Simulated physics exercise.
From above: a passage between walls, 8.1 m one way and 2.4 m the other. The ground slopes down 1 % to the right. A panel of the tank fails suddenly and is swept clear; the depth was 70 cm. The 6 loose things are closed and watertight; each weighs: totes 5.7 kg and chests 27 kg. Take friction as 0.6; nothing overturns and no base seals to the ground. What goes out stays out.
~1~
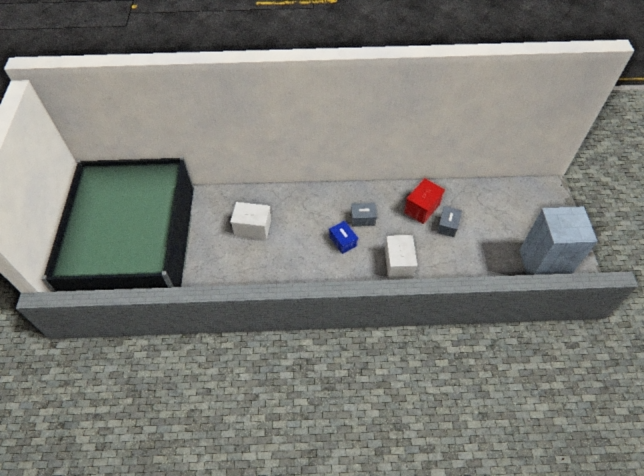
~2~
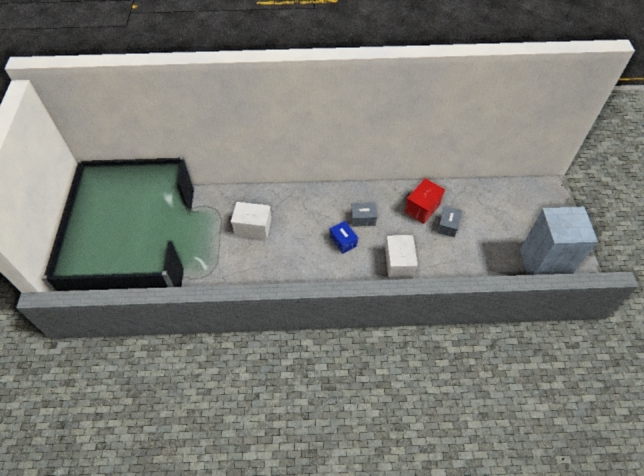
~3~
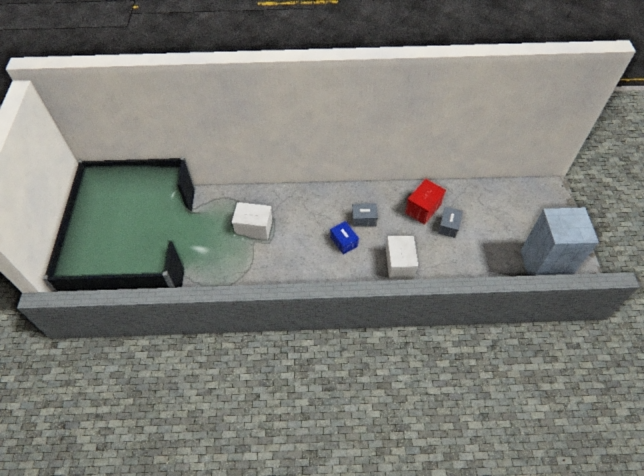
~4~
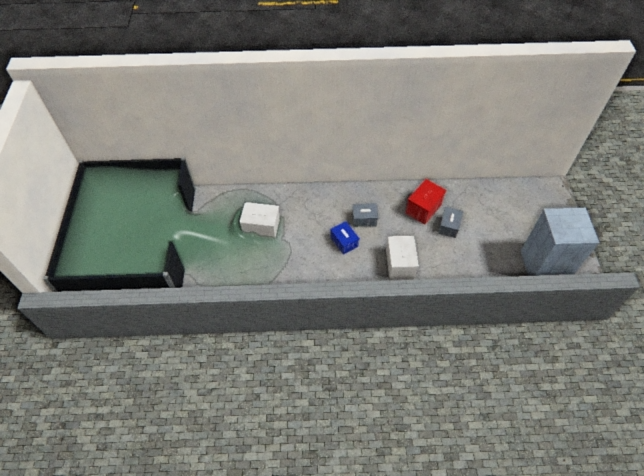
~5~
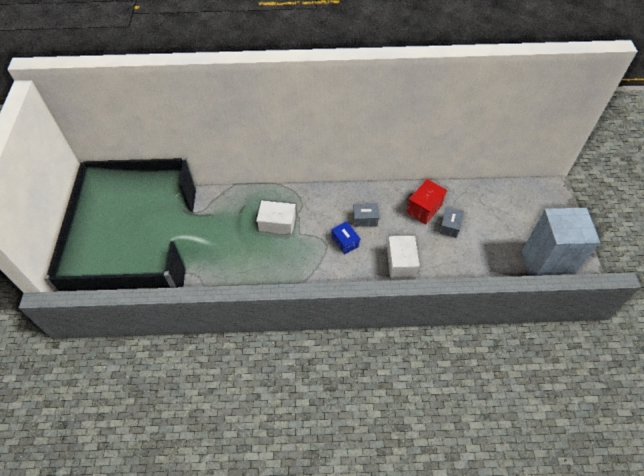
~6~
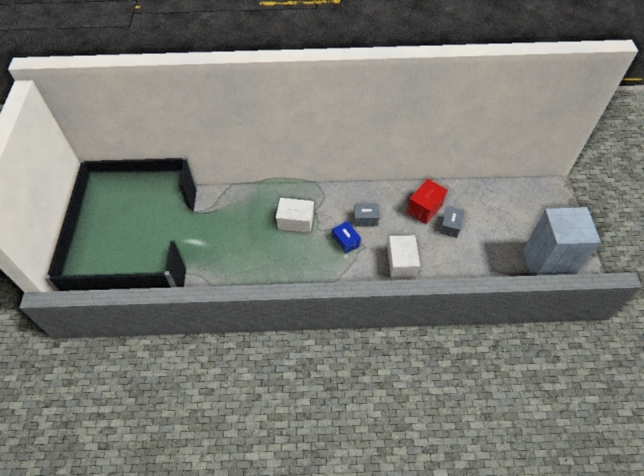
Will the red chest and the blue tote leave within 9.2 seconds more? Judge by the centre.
The red chest gets out, the blue tote gets out.
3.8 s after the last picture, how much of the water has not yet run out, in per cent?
About 78 per cent.
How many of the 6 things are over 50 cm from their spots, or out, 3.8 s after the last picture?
I count 6.
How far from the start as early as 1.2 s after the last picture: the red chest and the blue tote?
About 50 and 150 cm.
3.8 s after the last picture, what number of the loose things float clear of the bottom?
At that moment 1.
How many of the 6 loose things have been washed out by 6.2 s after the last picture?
6 of them.
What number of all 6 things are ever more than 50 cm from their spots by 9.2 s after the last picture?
That makes 6.
Then, 1.2 s after the last picture the red chest is near (459, 194), 0.5 m from its start, aground; the blue tote is near (448, 224), 1.6 m from its start, afloat; 0 of 6 are out; 2 afloat.
Then, 3.8 s after the last picture the red chest has gone out; the blue tote has gone out; 5 of 6 are out; 1 afloat.
Then, 6.2 s after the last picture the red chest has gone out; the blue tote has gone out; 6 of 6 are out; 0 afloat.
Then, 9.2 s after the last picture the red chest has gone out; the blue tote has gone out; 6 of 6 are out; 0 afloat.
